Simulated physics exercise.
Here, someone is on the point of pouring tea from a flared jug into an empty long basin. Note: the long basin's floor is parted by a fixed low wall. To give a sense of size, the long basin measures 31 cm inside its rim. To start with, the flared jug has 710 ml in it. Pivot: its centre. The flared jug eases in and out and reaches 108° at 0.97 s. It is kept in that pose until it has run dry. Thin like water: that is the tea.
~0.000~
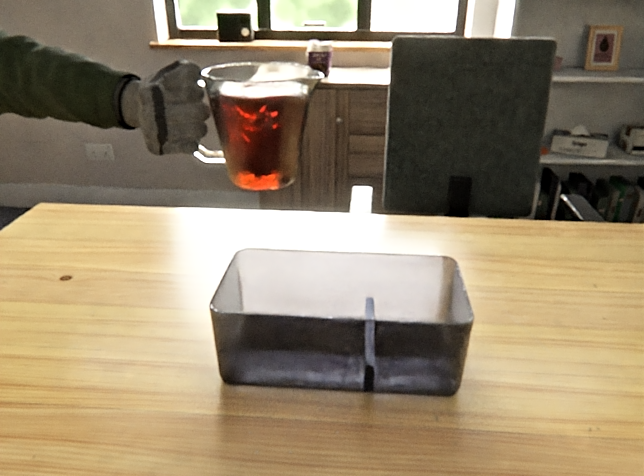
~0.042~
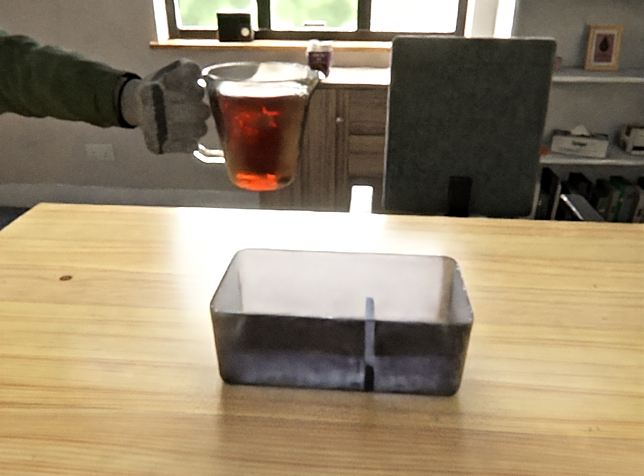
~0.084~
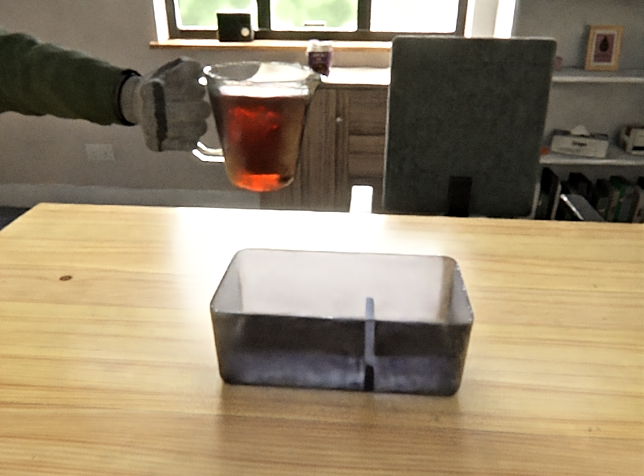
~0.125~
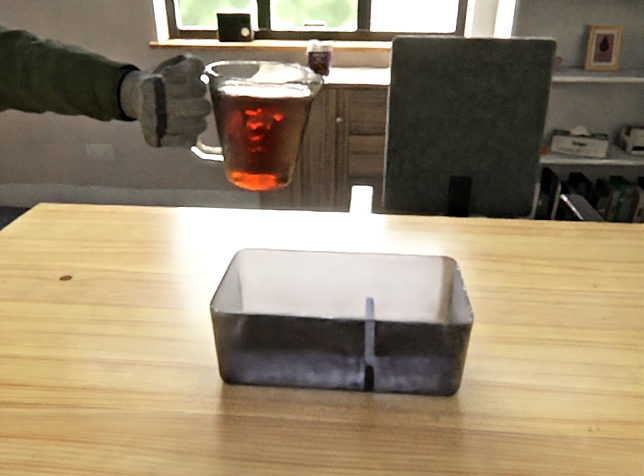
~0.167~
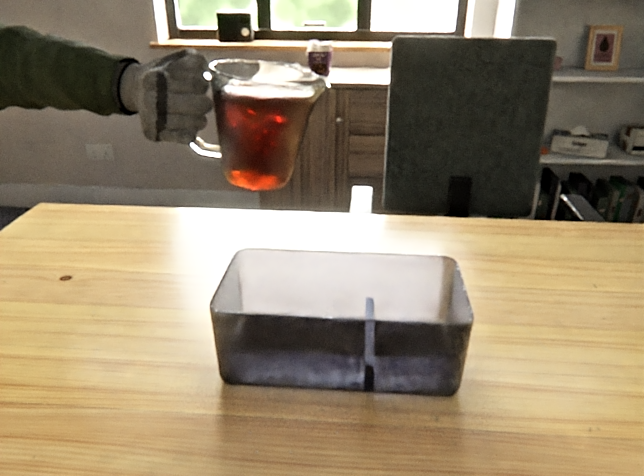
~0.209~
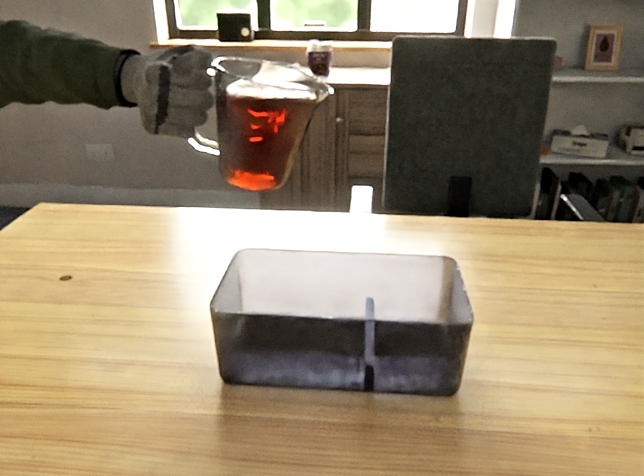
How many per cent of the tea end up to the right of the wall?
About 73 per cent.
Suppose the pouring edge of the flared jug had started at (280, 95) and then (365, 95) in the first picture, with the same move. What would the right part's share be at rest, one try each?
10 then 70 %.
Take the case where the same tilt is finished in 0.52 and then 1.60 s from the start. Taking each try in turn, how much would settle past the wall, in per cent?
Respectively about 55 and 80 percent.
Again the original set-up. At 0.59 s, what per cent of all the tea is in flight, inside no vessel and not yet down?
Some 26 per cent.
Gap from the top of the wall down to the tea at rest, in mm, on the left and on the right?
Looks like roughly 34 mm on the left and roughly 8 mm on the right.
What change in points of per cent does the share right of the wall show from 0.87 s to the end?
Net gain of about 20.
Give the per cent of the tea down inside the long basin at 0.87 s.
The fraction sits near 58 in a hundred.
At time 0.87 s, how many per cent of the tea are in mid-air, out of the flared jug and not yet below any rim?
About 28 % of the total.
Then, 0.59 s in, the tilt is 72° and 71 per cent is still to pour, 0 is left of the wall and 3 right of it.
Then, 0.87 s in, the tilt is 105° and 15 per cent is still to pour, 4 is left of the wall and 54 right of it.
Then, 1.15 s in, the tilt is 108° and 0 per cent is still to pour, 22 is left of the wall and 74 right of it.
Then, 1.47 s in, the tilt is 108° and 0 per cent is still to pour, 25 is left of the wall and 73 right of it.
Finally, 25 per cent lies left of the wall, 73 right of it and 3 outside.
